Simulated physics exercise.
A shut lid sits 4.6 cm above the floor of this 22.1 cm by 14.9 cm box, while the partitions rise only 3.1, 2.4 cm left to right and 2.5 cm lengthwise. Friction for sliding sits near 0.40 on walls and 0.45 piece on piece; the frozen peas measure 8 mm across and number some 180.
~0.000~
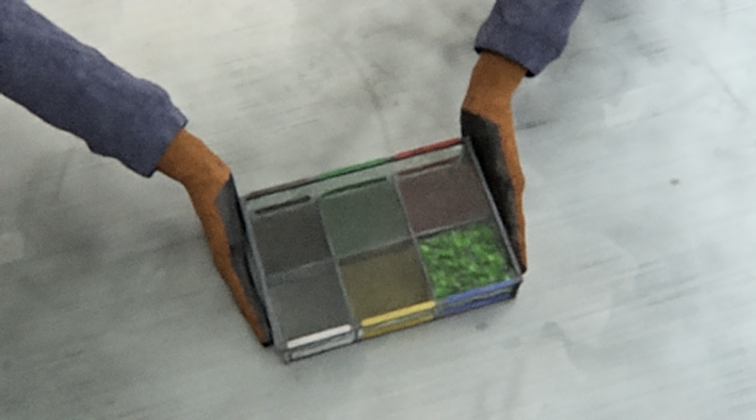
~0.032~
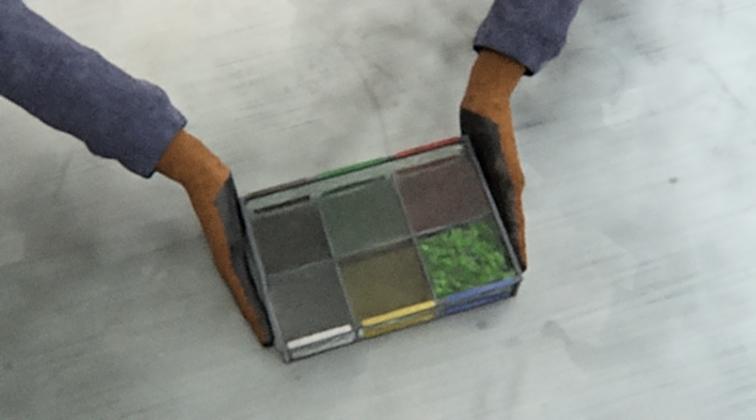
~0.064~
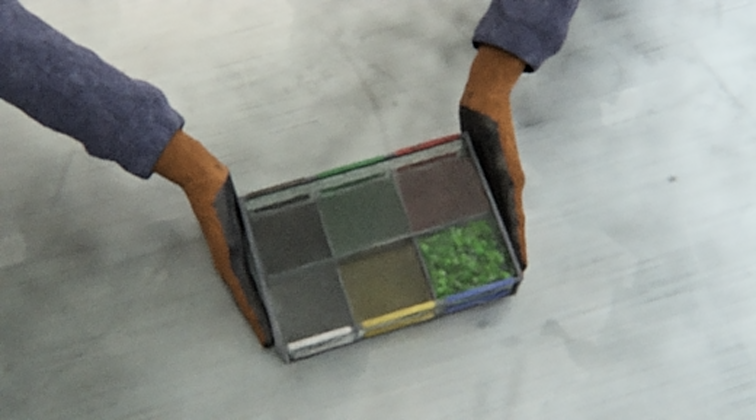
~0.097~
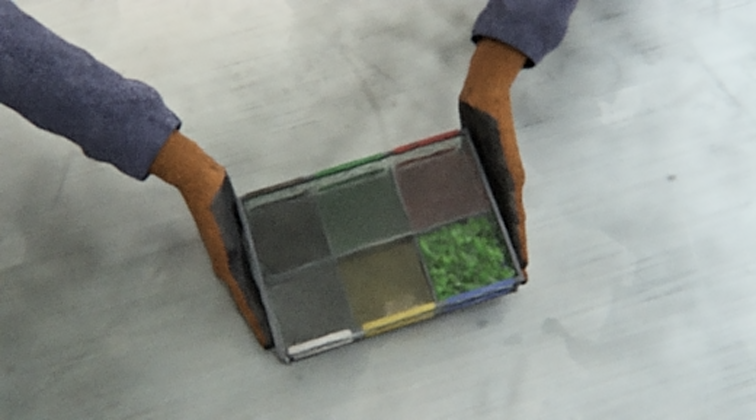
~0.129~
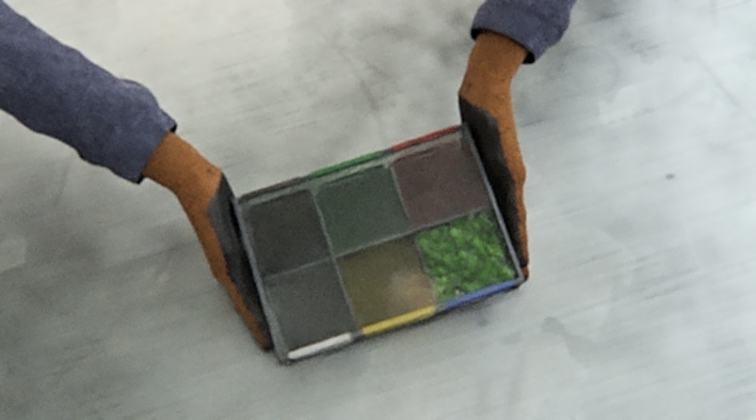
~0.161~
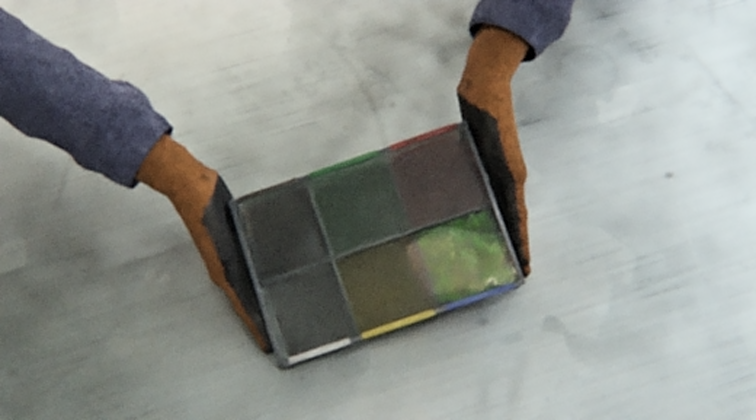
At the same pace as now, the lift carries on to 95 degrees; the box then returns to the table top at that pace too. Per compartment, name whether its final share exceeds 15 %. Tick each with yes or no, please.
Red compartment - no; blue compartment - yes; green compartment - no; yellow compartment - yes; white compartment - no; black compartment - no.
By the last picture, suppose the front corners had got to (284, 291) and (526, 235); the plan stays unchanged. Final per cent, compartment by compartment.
Each compartment ends with this per cent: Red 60, blue 40, green 0, yellow 0, white 0 and black 0.
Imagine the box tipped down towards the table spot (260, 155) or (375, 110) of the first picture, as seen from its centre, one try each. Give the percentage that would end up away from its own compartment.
Roughly 90 per cent on the first try and 75 per cent on the second.
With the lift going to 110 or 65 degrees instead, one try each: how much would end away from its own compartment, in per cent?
I'd expect close to 35 and then close to 20 per cent.
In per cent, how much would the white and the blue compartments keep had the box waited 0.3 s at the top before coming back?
That would leave white with 10 percent and blue with 60 percent.
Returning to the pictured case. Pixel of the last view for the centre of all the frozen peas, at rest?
I'd say roughly (453, 289).
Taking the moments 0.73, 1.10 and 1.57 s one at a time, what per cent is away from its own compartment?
Roughly 15, 30, 30.
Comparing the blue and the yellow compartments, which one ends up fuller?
Fuller: Blue.
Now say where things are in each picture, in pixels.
Box tilt 0 degrees, front corners at (281, 346) and (518, 279); blue 100 %, in the first picture.
Box tilt 1 degrees, front corners at (282, 347) and (518, 278), in the second picture.
Box tilt 3 degrees, front corners at (283, 348) and (518, 277), in the third picture.
Box tilt 6 degrees, front corners at (283, 352) and (519, 277), lowest corner left front, in the fourth picture.
Box tilt 11 degrees, front corners at (283, 356) and (519, 278), lowest corner left front, in the fifth picture.
Box tilt 16 degrees, front corners at (283, 361) and (520, 281), lowest corner left front; blue 100 %. The box's pace is about 160 degrees a second, in the sixth picture.
Then, at 0.73 s, tilt 95 degrees; blue 85 %, yellow 15 %.
After 1.10 s, tilt 42 degrees; blue 70 %, yellow 20 %, white 5 %.
After 1.57 s, tilt 0 degrees; blue 70 %, yellow 20 %, white 5 %.
At rest (2.1 s), red 0 %, blue 70 %, green 0 %, yellow 20 %, white 5 %, black 0 %.
